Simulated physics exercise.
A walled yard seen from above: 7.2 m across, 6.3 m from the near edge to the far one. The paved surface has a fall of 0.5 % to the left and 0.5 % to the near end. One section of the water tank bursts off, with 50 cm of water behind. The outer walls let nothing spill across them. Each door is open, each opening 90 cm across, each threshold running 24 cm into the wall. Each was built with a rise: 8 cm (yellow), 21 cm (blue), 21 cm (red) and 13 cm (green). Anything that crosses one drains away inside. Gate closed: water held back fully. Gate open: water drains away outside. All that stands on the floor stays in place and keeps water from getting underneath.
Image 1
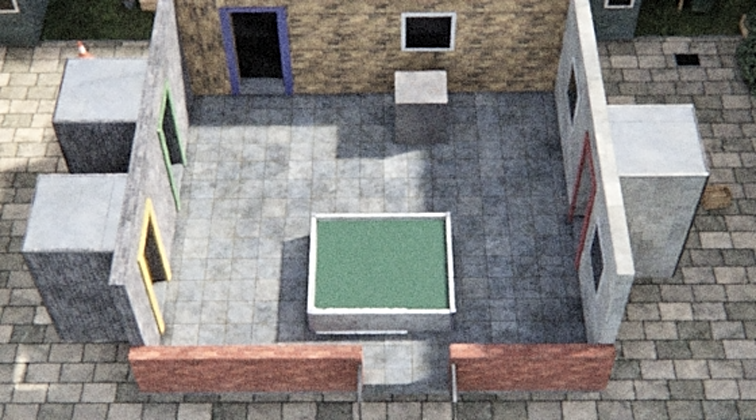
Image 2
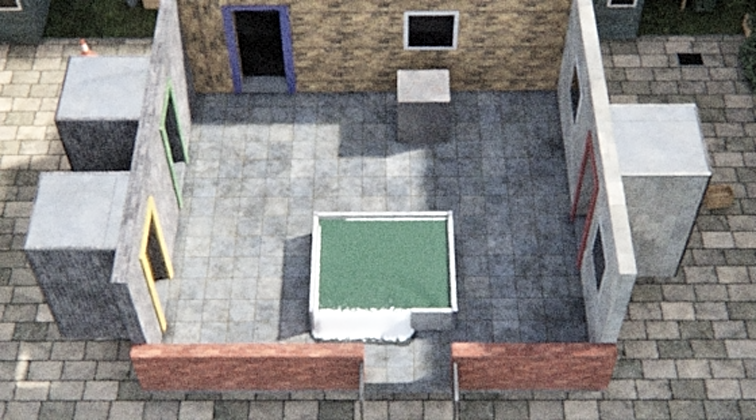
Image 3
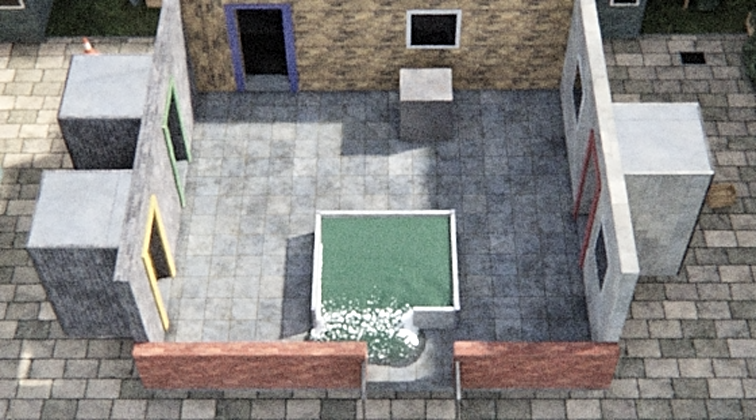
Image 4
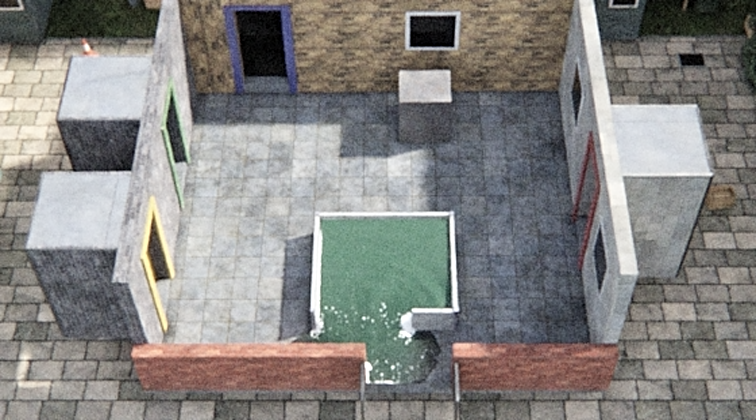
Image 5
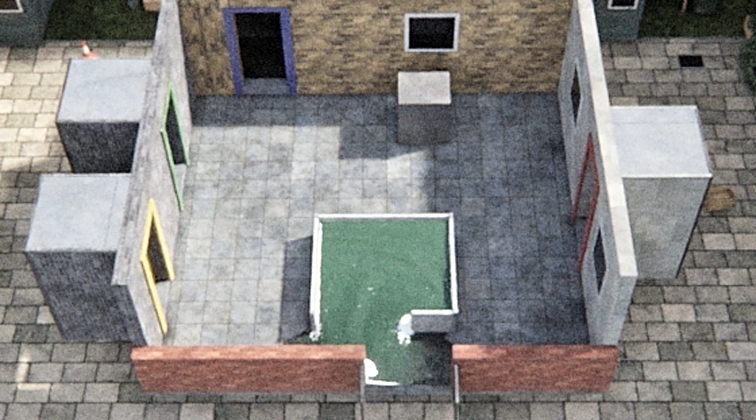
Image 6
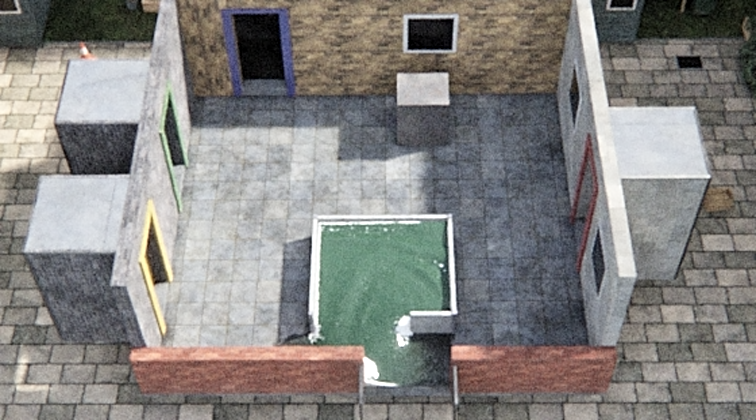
Green water burst out through the near side of a white-rimmed tank in a walled yard, foaming white at first, then spread across the paving into the gap in the low red brick wall.
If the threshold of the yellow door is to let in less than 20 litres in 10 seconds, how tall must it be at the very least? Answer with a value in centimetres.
At the very least, close to 14 cm.
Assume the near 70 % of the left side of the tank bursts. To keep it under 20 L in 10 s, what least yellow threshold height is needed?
It needs to be about 25 cm high.
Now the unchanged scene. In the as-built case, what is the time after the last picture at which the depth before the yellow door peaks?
At roughly 1.8 s.
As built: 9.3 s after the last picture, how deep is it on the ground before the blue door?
It stands about 4.5 centimetres deep.
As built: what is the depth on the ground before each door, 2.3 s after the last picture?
In cm: Yellow 17, blue 0, red 0, green 1.
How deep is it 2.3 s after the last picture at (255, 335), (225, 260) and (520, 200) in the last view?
Roughly 6, 1 and 0 cm, in turn.
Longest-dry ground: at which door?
I'd say the red one.
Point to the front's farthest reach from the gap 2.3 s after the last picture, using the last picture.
The farthest wet point is roughly at (181, 202) in the last view.
Then, 0.7 s after the last picture water covers 10 % of the floor, deepest (41 cm) near (342, 373); it has not reached the yellow door.
Then, 2.3 s after the last picture water covers 20 % of the floor, deepest (27 cm) near (168, 374); 17 cm at the yellow door, 32 litres in over its 8 cm threshold.
Then, 9.3 s after the last picture water covers 60 % of the floor, deepest (8 cm) near (157, 374); 6 cm at the yellow door, 79 litres in over its 8 cm threshold.
At the yellow door as built, the water peaked near 18 cm, 1.7 s after the last picture.
With a threshold of 13 cm, 26 litres would have come in within the 10 s; with 15 cm, 15 litres. So under 20 litres takes about 14 cm.
